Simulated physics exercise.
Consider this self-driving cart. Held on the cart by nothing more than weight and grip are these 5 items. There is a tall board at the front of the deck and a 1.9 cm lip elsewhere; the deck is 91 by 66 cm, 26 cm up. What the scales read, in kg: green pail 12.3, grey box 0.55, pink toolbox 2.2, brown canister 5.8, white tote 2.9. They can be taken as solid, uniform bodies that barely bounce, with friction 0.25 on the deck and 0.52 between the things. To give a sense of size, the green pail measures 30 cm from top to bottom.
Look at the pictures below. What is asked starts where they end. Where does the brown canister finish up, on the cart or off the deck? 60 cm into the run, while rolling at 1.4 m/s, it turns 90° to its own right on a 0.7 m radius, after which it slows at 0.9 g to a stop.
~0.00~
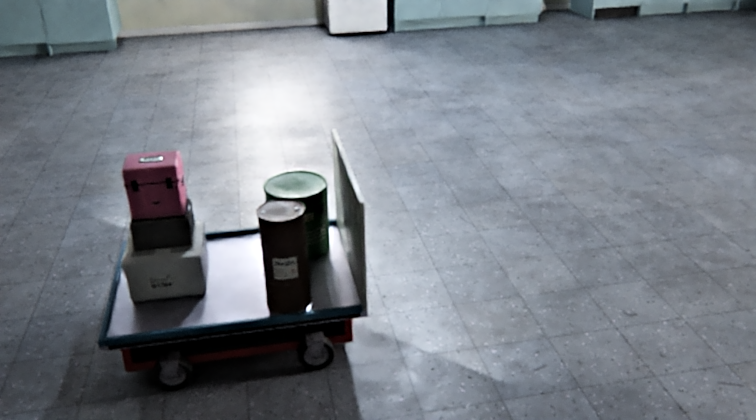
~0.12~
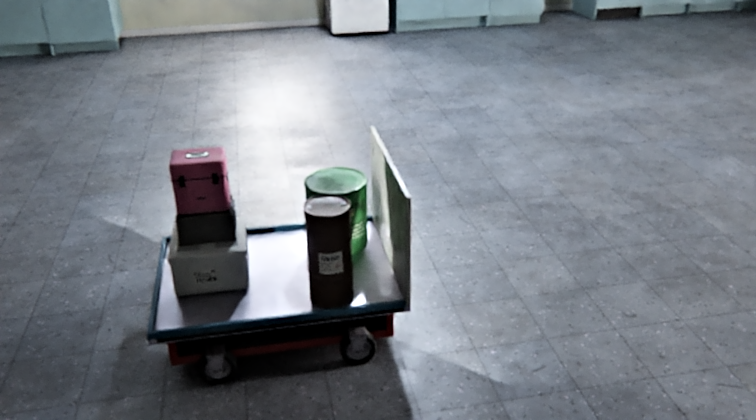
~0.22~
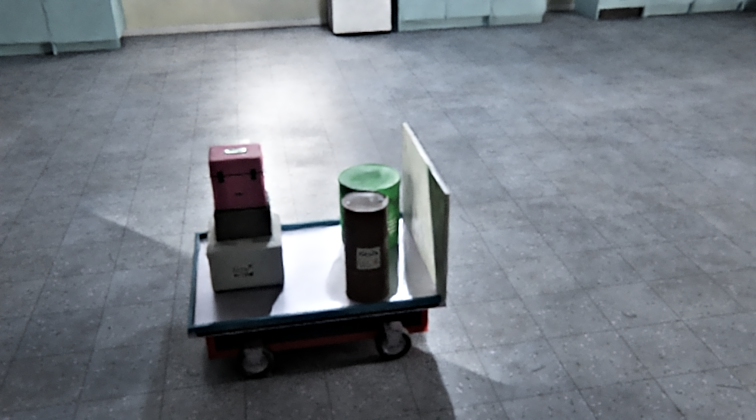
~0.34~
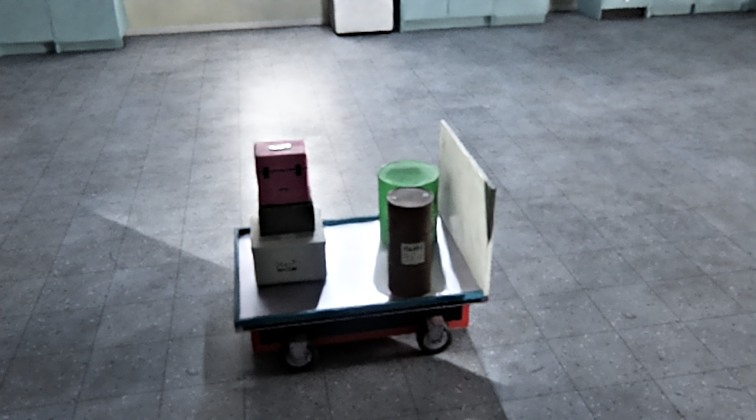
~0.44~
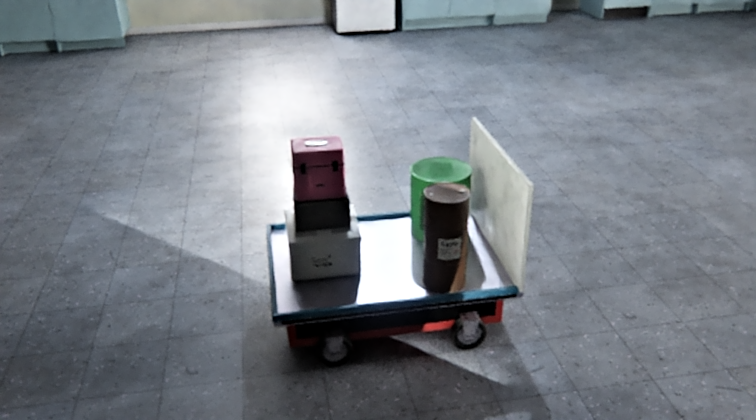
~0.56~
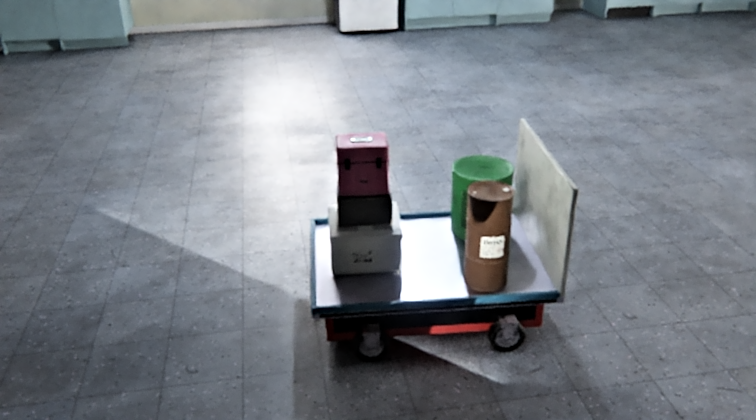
The brown canister finishes up on the cart.
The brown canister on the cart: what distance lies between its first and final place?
About 24 cm.
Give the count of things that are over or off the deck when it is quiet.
The count is 0.
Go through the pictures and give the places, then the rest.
In the first picture, cart has run 0 cm; brown canister (285, 257); green pail (298, 215).
In the second picture, cart has run 17 cm; pink toolbox (201, 181); white tote (211, 256).
In the third picture, cart has run 31 cm; grey box (243, 215).
In the fourth picture, cart has run 48 cm; pink toolbox (282, 172); white tote (289, 247).
In the fifth picture, cart has run 62 cm; grey box (321, 207).
In the sixth picture, cart has run 78 cm, turned 5°; brown canister (488, 236) 2 cm from its spot; pink toolbox (362, 164).
By 1.06 s, cart has run 148 cm, turned 60°; brown canister 23 cm from its spot near (656, 310); pink toolbox 6 cm from its spot; green pail 6 cm from its spot.
By 1.56 s, cart has run 211 cm, turned 90°; brown canister 22 cm from its spot; pink toolbox 18 cm from its spot; grey box 17 cm from its spot.
When it is over (2.4 s), not toppled but over 10 cm from the start, grey box, pink toolbox, brown canister and white tote; the last one within 10 cm of the start.
